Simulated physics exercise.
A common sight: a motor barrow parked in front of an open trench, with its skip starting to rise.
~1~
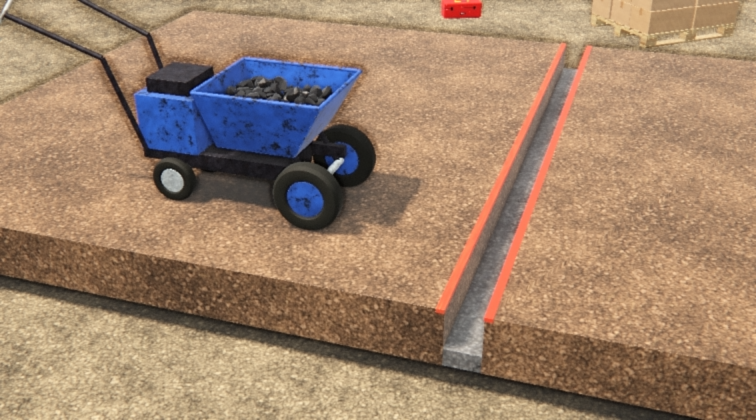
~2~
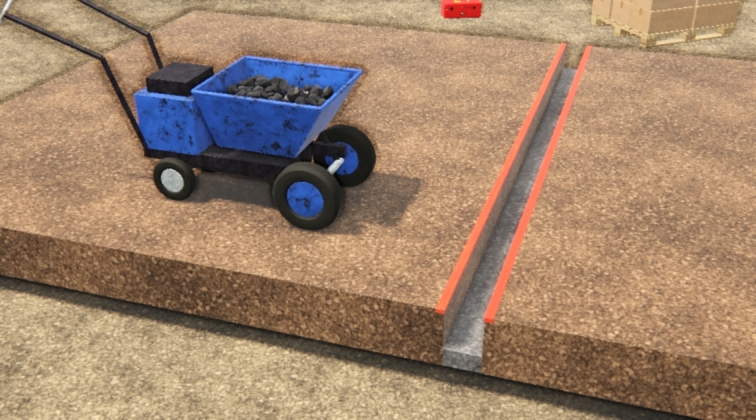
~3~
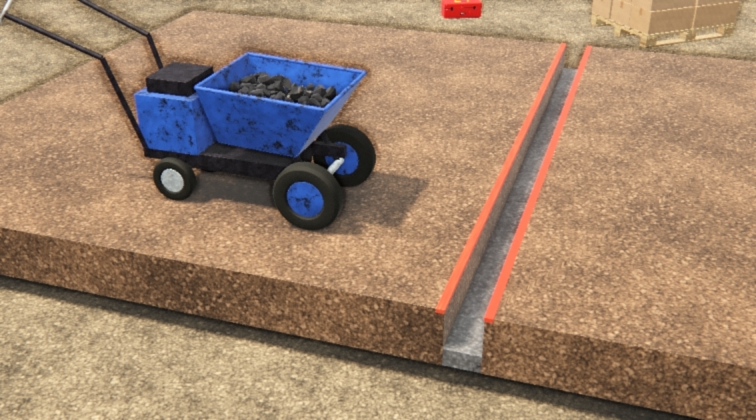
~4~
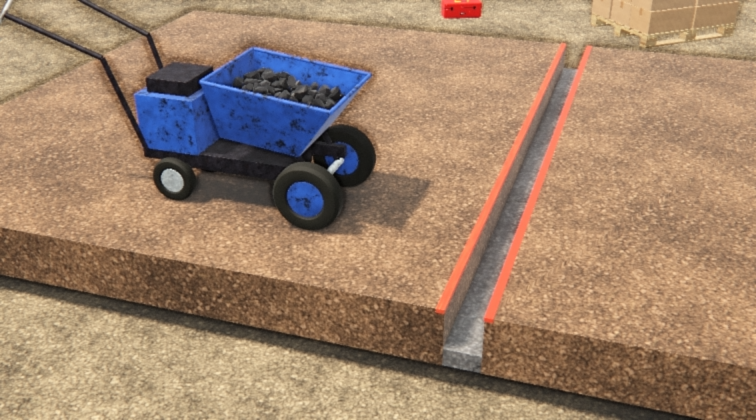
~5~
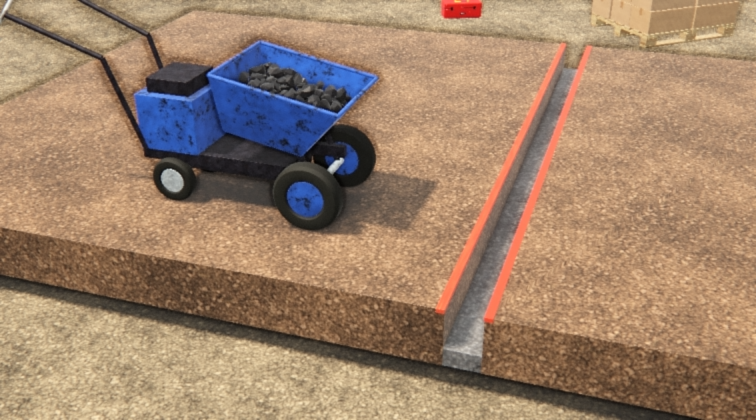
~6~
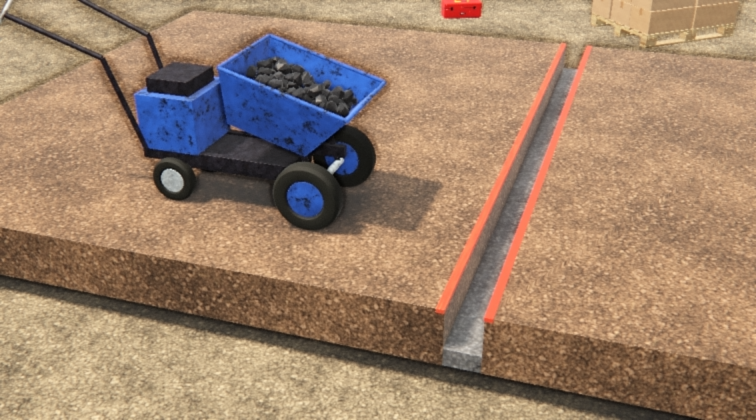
The blue skip of a parked motor barrow tilts gradually forward, carrying dark lumps of coal.
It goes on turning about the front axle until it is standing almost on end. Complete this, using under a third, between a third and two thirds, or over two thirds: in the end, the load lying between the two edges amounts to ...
The load between the two edges amounts to under a third of it.
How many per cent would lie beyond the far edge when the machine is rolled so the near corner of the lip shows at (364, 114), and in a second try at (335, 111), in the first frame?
Roughly 0 per cent, then roughly 0 per cent.
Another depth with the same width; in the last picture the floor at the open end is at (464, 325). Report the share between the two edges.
It works out to some 20 per cent.
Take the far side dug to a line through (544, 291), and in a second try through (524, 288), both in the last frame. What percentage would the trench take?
30 %, then 30 %.
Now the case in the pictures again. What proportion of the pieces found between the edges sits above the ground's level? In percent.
My figure is near 0 per cent.
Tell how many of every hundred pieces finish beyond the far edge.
0 %.
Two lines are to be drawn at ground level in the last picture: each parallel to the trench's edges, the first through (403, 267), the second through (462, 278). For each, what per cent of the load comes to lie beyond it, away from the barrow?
Near 70 % and near 30 %, in that order.
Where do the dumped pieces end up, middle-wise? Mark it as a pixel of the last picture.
Near pixel (456, 220).
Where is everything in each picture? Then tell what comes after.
In the first picture, lip of the skip (320, 109), level; top of the load (262, 96), lumps of coal; first edge of the trench (456, 276); far edge (502, 284), the trench under half as wide as the skip, and about as deep as wide.
In the second picture, lip of the skip (321, 109), level; top of the load (263, 96).
In the third picture, lip of the skip (325, 111), tipped barely; top of the load (265, 94).
In the fourth picture, lip of the skip (331, 113), tipped a little; top of the load (270, 91).
In the fifth picture, lip of the skip (338, 117), tipped a little; top of the load (276, 87).
In the sixth picture, lip of the skip (347, 122), tipped clearly; top of the load (266, 82); first edge of the trench (456, 276); far edge (502, 284).
Just after the last frame, skip tipped steeply; every one in the skip.
A moment on, skip tipped right over; almost all in the skip; just a few short of the trench; just a few falling.
Further on, skip tipped right over; roughly a quarter in the skip; roughly half short of the trench; roughly a quarter in or heaped over the trench; just a few beyond it.
When it is over, skip tipped right over; about a tenth in the skip; roughly two thirds short of the trench; roughly a quarter in or heaped over the trench; just a few beyond it.
